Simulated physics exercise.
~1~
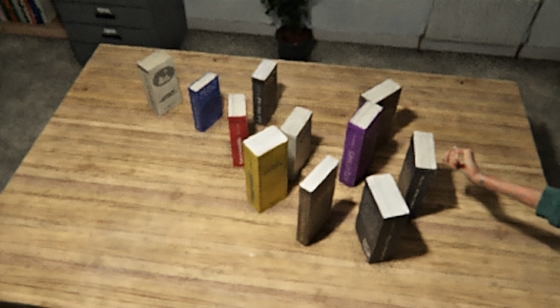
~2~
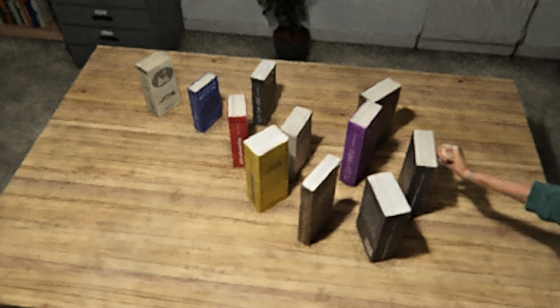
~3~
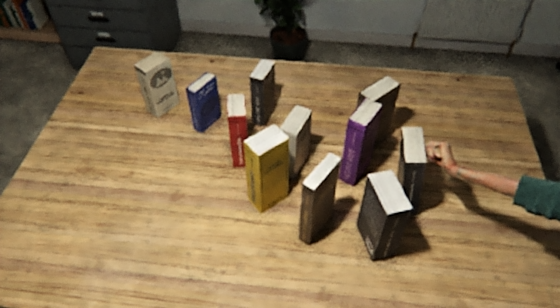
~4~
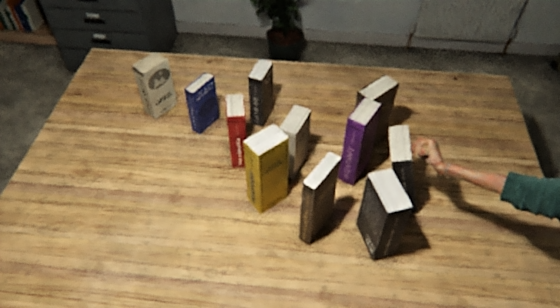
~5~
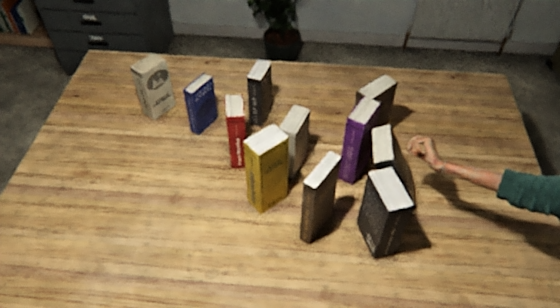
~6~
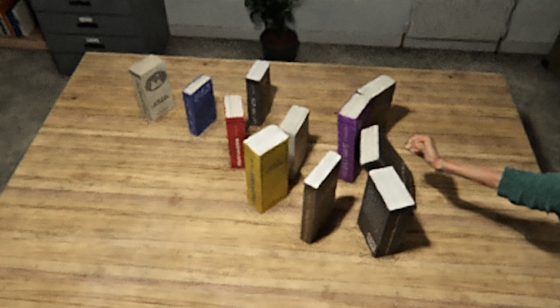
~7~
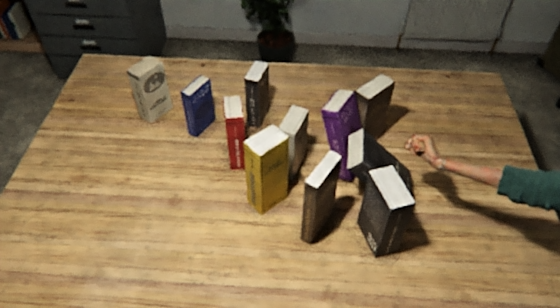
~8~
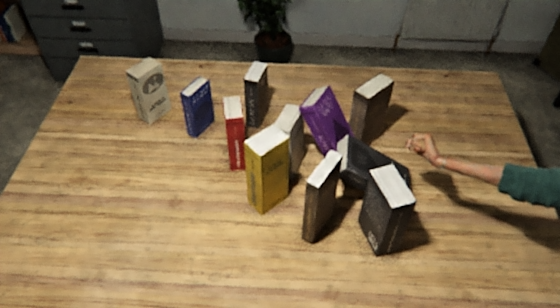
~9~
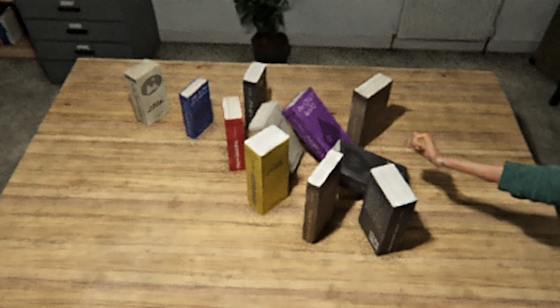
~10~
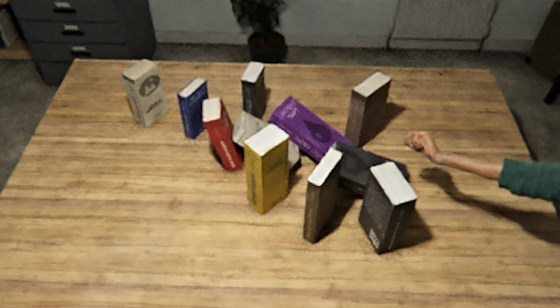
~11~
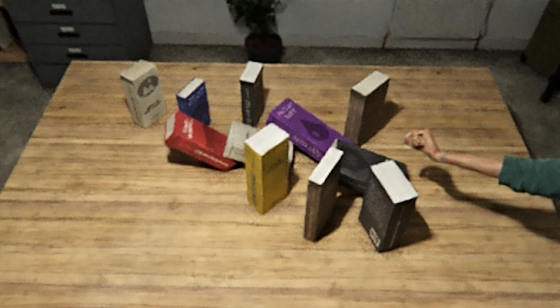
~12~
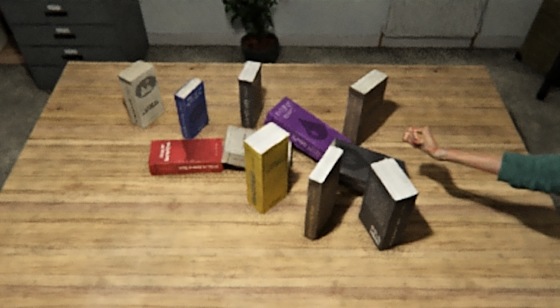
A hand pushed over a dark book at the right of a wooden table, and it knocked down the purple one, which toppled a pale book and then the red one, while the yellow, blue and remaining books stayed standing.
